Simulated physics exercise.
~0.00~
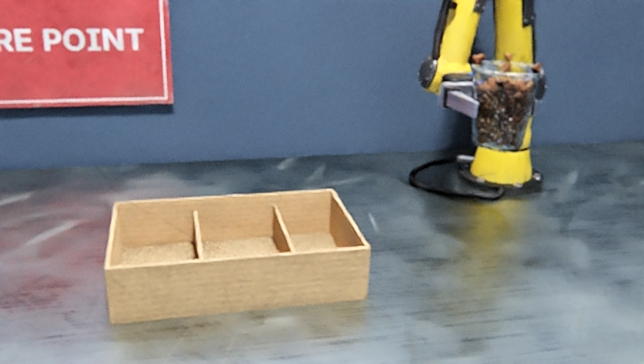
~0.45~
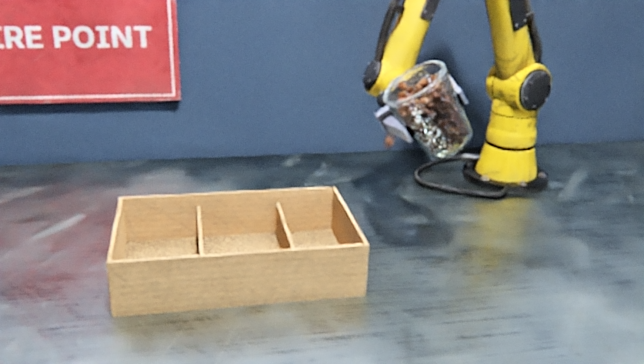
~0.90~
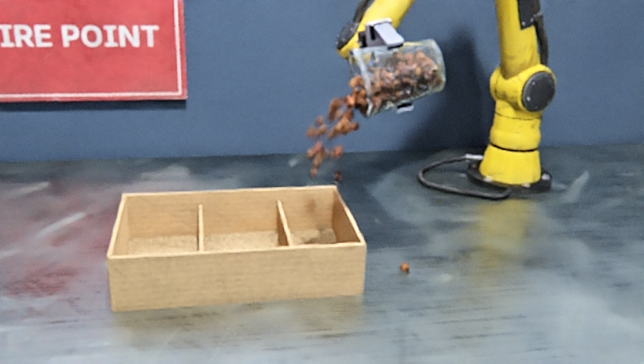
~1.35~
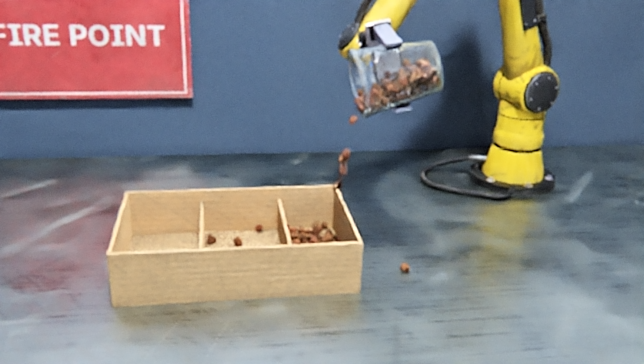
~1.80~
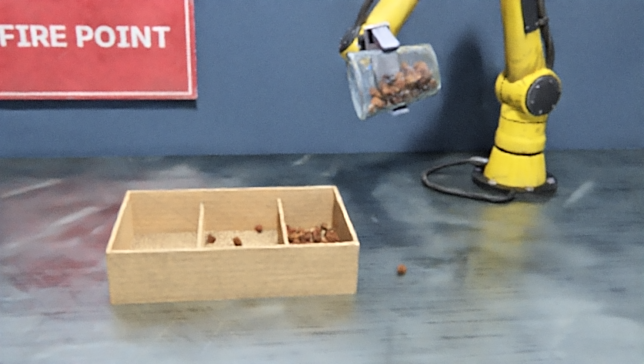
At first, a yellow robot arm holds a clear tumbler of brown pellets upright, to the right of an open box with three compartments on the table. The arm swings the tumbler to the left and starts to lean it. It then lifts the tumbler and tips it onto its side, and pellets spill down towards the box, with one lying on the table to the right. The stream thins as pellets gather in the right compartment and a few land in the middle one. Finally, the pouring stops, with the tilted tumbler still holding many pellets and the left compartment looking empty.
